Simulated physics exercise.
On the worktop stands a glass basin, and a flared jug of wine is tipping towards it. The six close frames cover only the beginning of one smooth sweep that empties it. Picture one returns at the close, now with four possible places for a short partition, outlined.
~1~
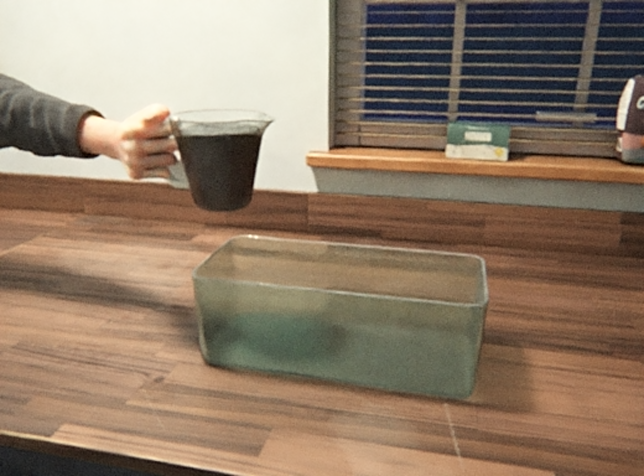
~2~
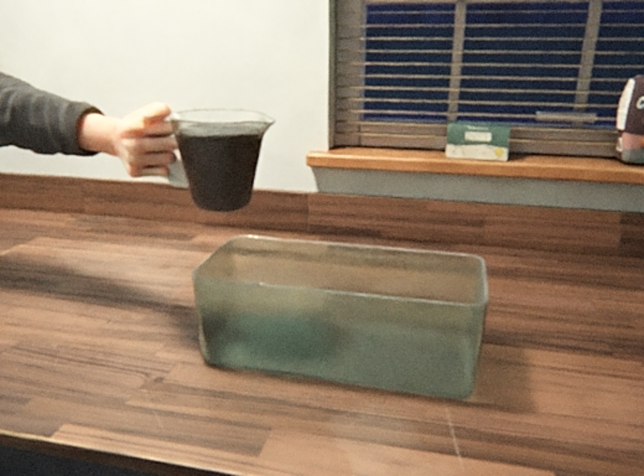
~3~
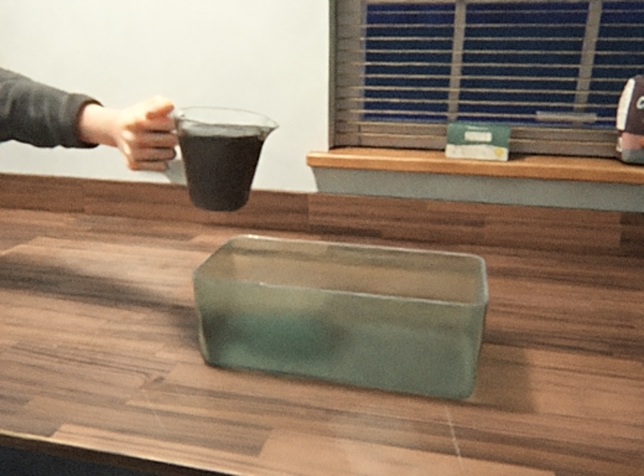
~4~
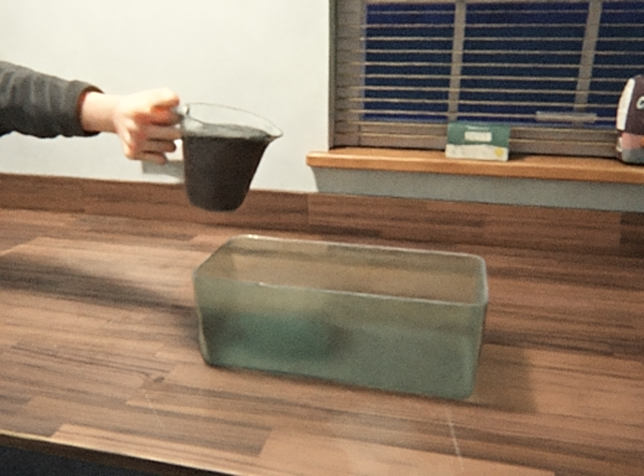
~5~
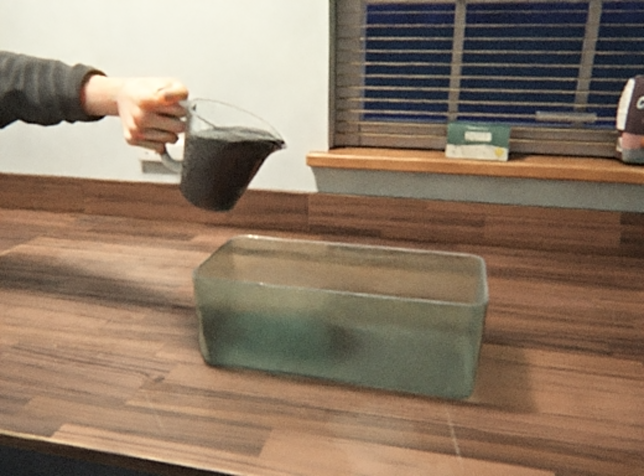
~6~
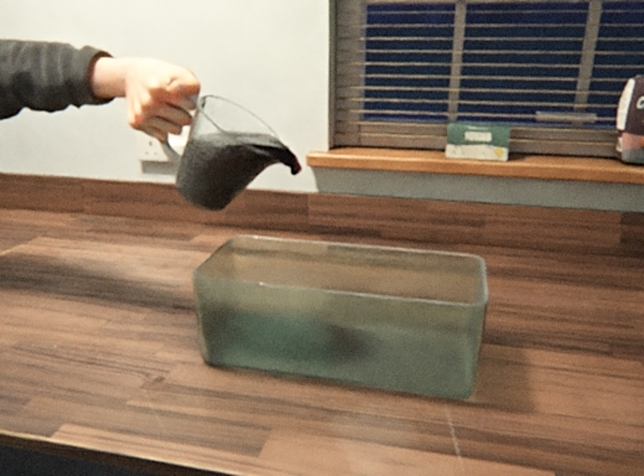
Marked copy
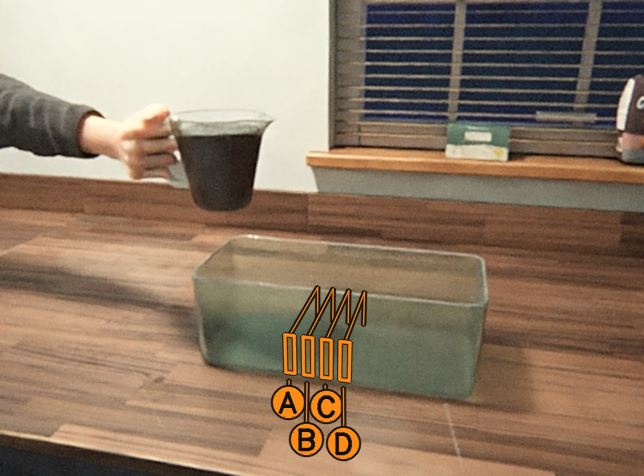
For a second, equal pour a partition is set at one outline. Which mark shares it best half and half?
The answer is place B.
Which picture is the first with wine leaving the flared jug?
Picture 6.
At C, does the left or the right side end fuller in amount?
The left one.
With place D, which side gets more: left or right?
The left side.
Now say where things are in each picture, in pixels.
In the first picture, upright, lip at (273, 120); basin from (203, 358) to (475, 395); nothing has left yet.
In the second picture, upright, lip at (274, 122); nothing has left yet.
In the third picture, tipped about 6°, lip at (277, 127); nothing has left yet.
In the fourth picture, tipped about 13°, lip at (281, 135); nothing has left yet.
In the fifth picture, tipped about 23°, lip at (285, 147); nothing has left yet.
In the sixth picture, tipped about 34°, lip at (287, 161); wine is over the lip, down to (297, 171).
In orange, A at (289, 380); B at (306, 382); C at (325, 385); D at (343, 387).
If A is chosen, about 20 % ends left of the wall and 79 % right of it.
If B is chosen, about 48 % ends left of the wall and 51 % right of it.
If C is chosen, about 80 % ends left of the wall and 18 % right of it.
If D is chosen, about 94 % ends left of the wall and 4 % right of it.
